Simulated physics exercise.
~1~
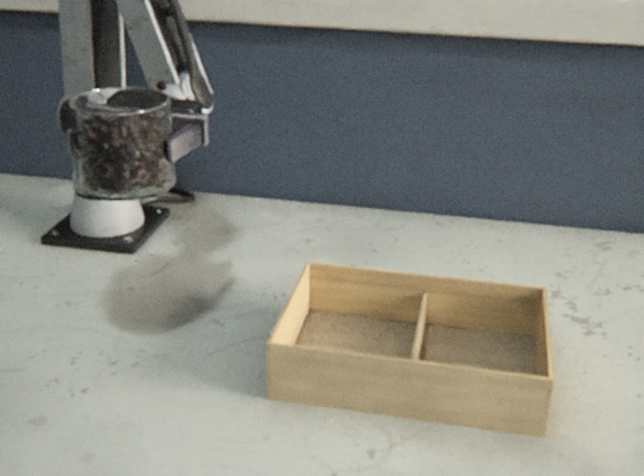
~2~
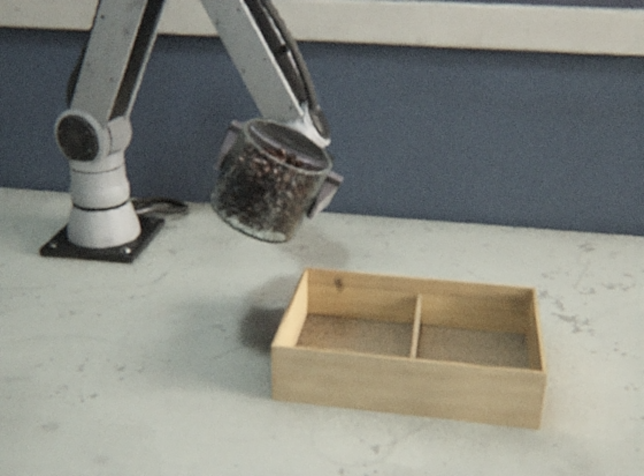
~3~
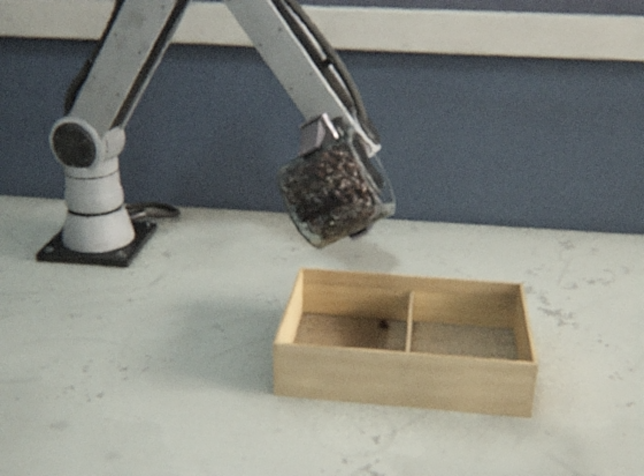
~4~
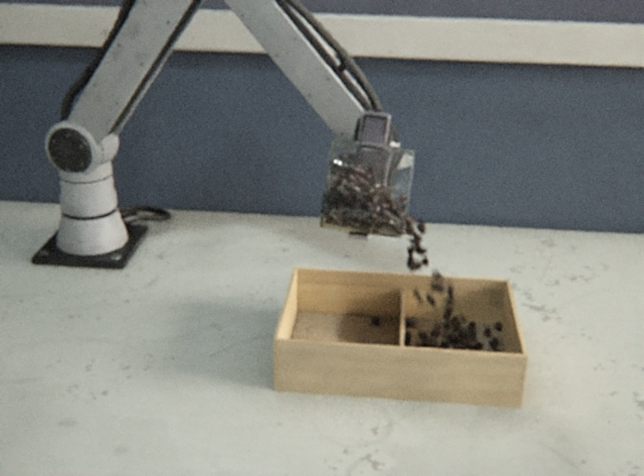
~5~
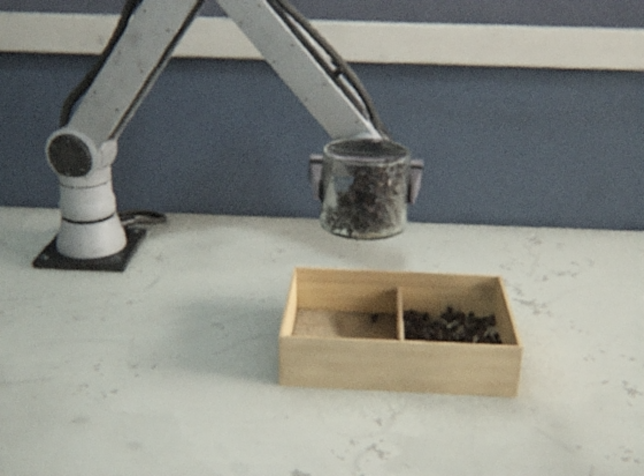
On a pale tabletop, a robot arm carrying a clear cup right and tipping dark beans into a divided wooden box, then righting it, still partly full.
